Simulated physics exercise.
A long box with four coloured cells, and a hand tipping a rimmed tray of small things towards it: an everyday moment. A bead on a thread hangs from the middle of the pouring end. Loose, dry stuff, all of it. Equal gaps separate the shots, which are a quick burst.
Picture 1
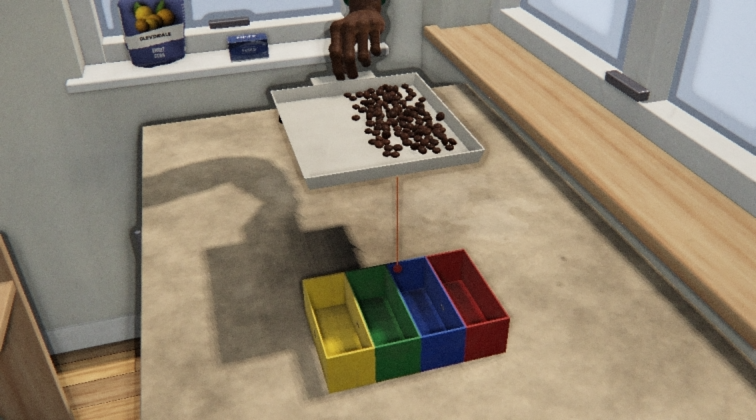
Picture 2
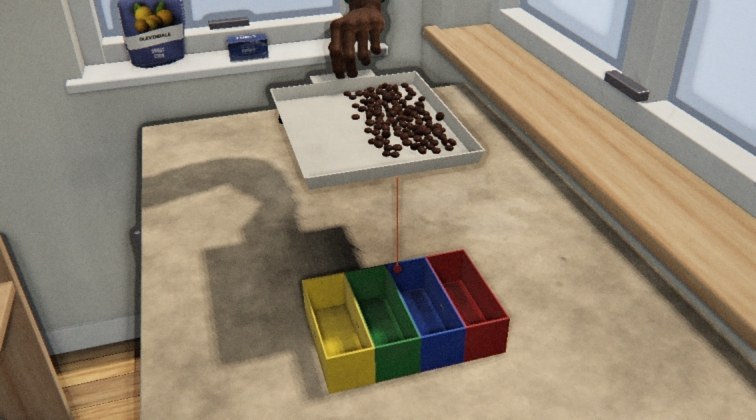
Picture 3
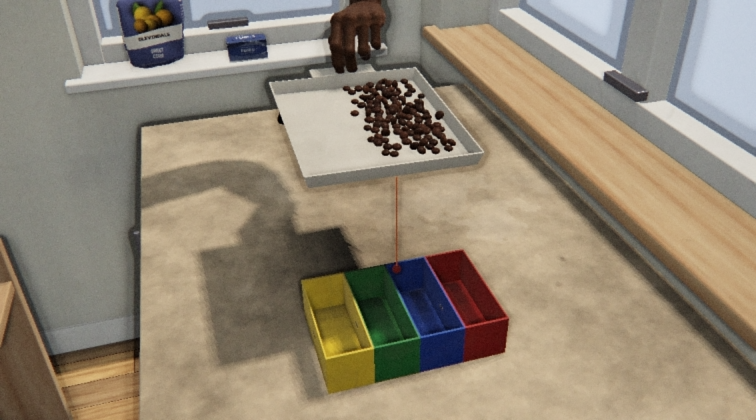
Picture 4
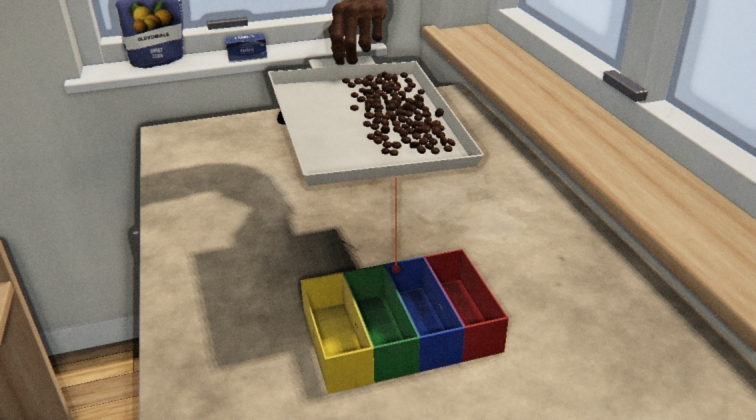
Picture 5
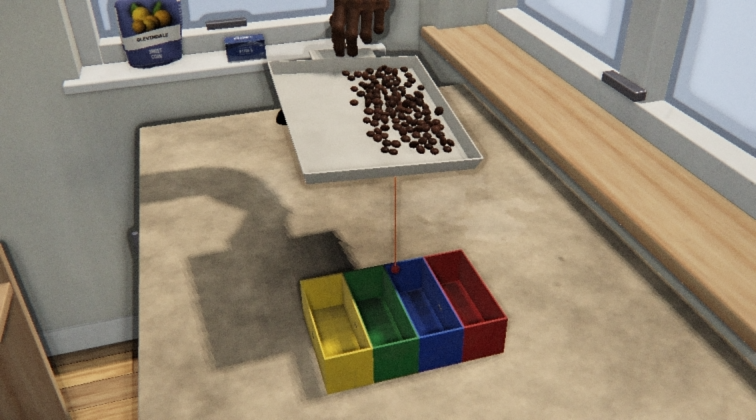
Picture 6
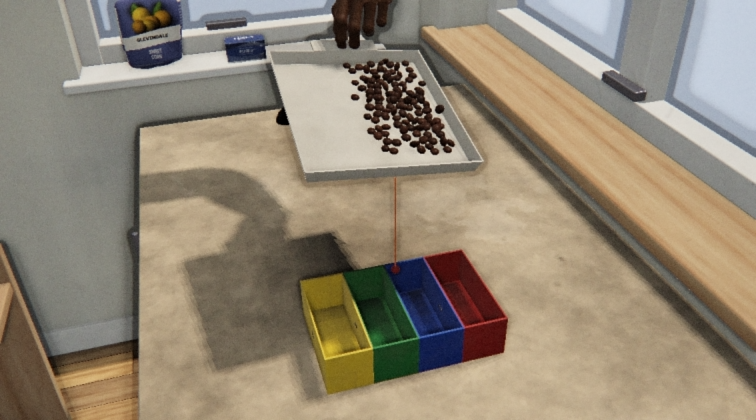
We see a hand holding a rimmed tray of small brown pieces above a box with yellow, green, blue and red cells; the tray starts level, then its far side rises slightly while the pieces stay bunched toward the right.
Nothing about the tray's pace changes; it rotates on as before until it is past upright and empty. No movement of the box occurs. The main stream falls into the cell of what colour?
Colour: Red.
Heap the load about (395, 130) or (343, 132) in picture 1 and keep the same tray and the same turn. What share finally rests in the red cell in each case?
Near 60 % and 60 %.
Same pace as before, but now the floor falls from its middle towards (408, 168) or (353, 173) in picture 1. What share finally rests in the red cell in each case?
First heading 50 %, second heading 0 %.
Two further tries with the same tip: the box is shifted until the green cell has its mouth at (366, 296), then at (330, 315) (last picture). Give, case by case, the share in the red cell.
Trial 1 around 40 percent, trial 2 around 0 percent.
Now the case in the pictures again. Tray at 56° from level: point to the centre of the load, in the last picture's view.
Close to (441, 132).
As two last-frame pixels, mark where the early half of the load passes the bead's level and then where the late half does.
Early-half point (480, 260); late-half point (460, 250).
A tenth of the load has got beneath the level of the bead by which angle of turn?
I'd put it at about 80 degrees.
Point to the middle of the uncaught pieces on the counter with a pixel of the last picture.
Centre at rest: About (536, 317).
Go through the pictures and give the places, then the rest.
In the first frame, corners of the pouring end near (309, 175) and (479, 148), level; middle of the load near (401, 119), flat chocolate drops; bead on its thread near (398, 269); yellow cell near (351, 367); green cell near (398, 356); blue cell near (443, 346); red cell near (487, 336).
In the second frame, corners of the pouring end near (308, 175) and (479, 149), level; middle of the load near (400, 118).
In the third frame, corners of the pouring end near (308, 174) and (479, 151), tipped barely, lowest at the right corner; middle of the load near (400, 116).
In the fourth frame, corners of the pouring end near (308, 172) and (479, 153), tipped a little, lowest at the right corner; middle of the load near (399, 112).
In the fifth frame, corners of the pouring end near (308, 171) and (478, 156), tipped a little, lowest at the right corner; middle of the load near (399, 109).
In the sixth frame, corners of the pouring end near (309, 169) and (478, 159), tipped a little, lowest at the right corner; middle of the load near (400, 106); yellow cell near (350, 368); green cell near (396, 357); blue cell near (441, 347); red cell near (485, 337).
Shortly afterwards, tray tipped steeply; the whole lot on the tray.
Next, tray tipped right over; near a third on the tray; near a quarter in the red cell; near half falling or outside the box.
Some moments later, tray tipped past a quarter turn; near two thirds in the red cell; near a third falling or outside the box.
In the end, tray tipped past a quarter turn; near two thirds in the red cell; none at all in the yellow cell; none at all in the green cell; none at all in the blue cell; near a third outside the box.
